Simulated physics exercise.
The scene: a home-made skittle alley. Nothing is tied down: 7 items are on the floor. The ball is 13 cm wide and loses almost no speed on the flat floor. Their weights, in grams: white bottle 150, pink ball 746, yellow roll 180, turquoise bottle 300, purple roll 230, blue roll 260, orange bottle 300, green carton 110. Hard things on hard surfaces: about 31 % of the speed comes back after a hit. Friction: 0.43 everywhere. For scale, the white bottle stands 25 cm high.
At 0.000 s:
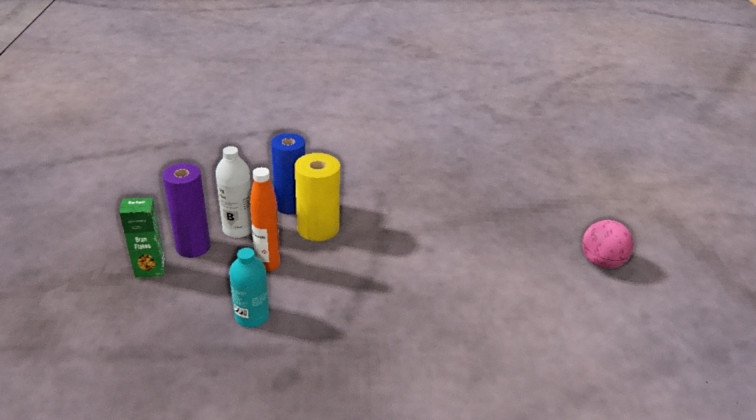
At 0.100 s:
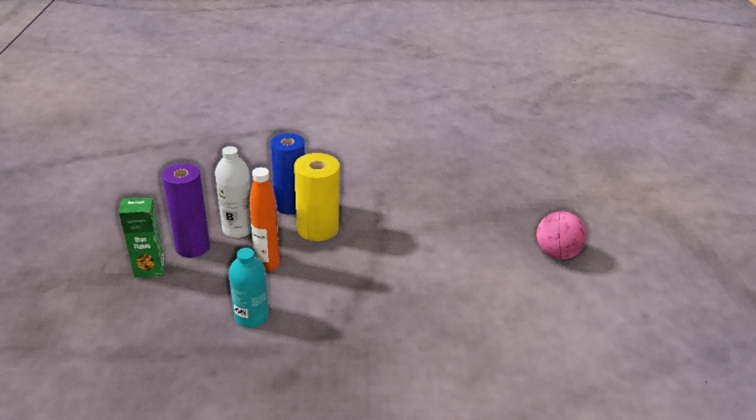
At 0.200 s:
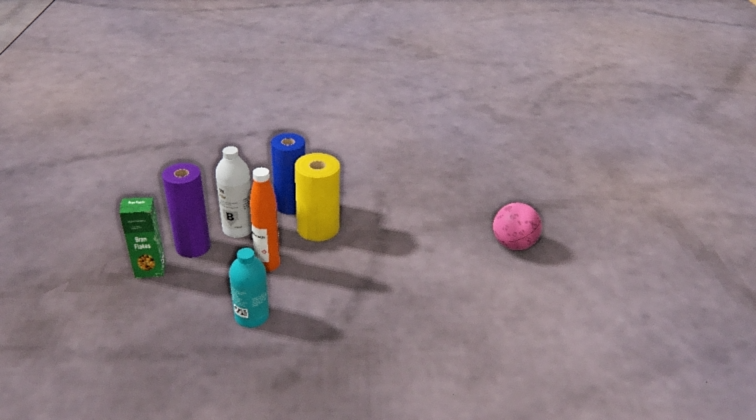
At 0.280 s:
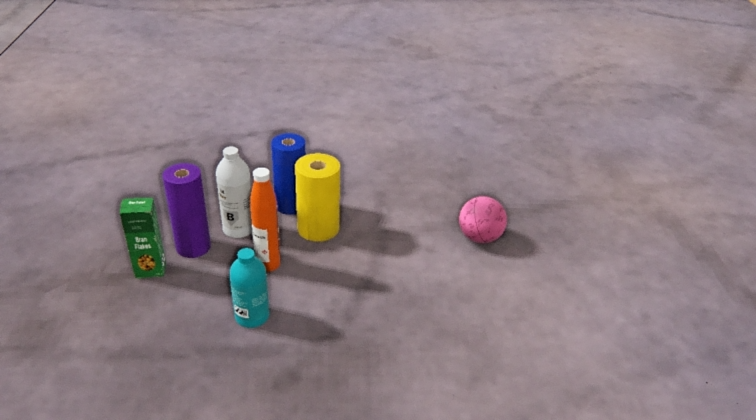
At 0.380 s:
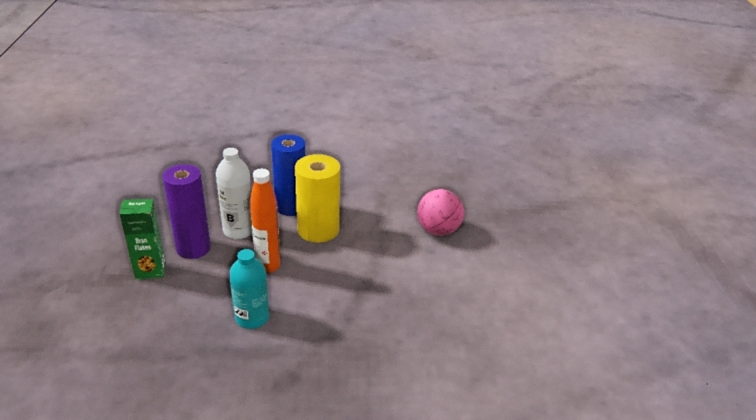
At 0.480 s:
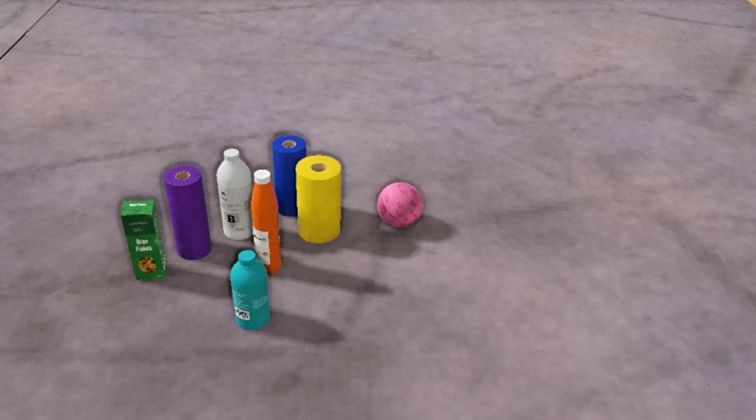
Seven bottles, rolls and a green carton stood grouped on the left of a gray floor while a pink ball rolled steadily leftward from the right, closing most of the gap to the yellow roll.
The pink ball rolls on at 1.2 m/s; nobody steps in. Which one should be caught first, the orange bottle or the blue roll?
Of the two named, the latter: The blue roll.
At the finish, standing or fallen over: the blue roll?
The blue roll falls over.
Around 0.78 s, ball has run 84 cm; pink ball near (310, 179); blue roll at 8° to upright near (262, 175); yellow roll at 15° to upright.
Around 1.18 s, ball has run 109 cm; pink ball near (248, 145); blue roll on its side near (204, 199); yellow roll at 12° to upright.
Around 1.78 s, ball has run 147 cm; pink ball near (170, 103); blue roll on its side near (202, 201); yellow roll shifted 5 cm.
Around 2.48 s, ball has run 191 cm; pink ball near (95, 63); blue roll on its side near (202, 201); yellow roll shifted 5 cm.
Finally (2.9 s), on their side or leaning hard on the floor, blue roll; the other 6 still in place (within 8 cm). Final places as that camera would see them, orange bottle near (266, 223), blue roll near (202, 201). Orange bottle was never lost; blue roll went at 0.92 s.
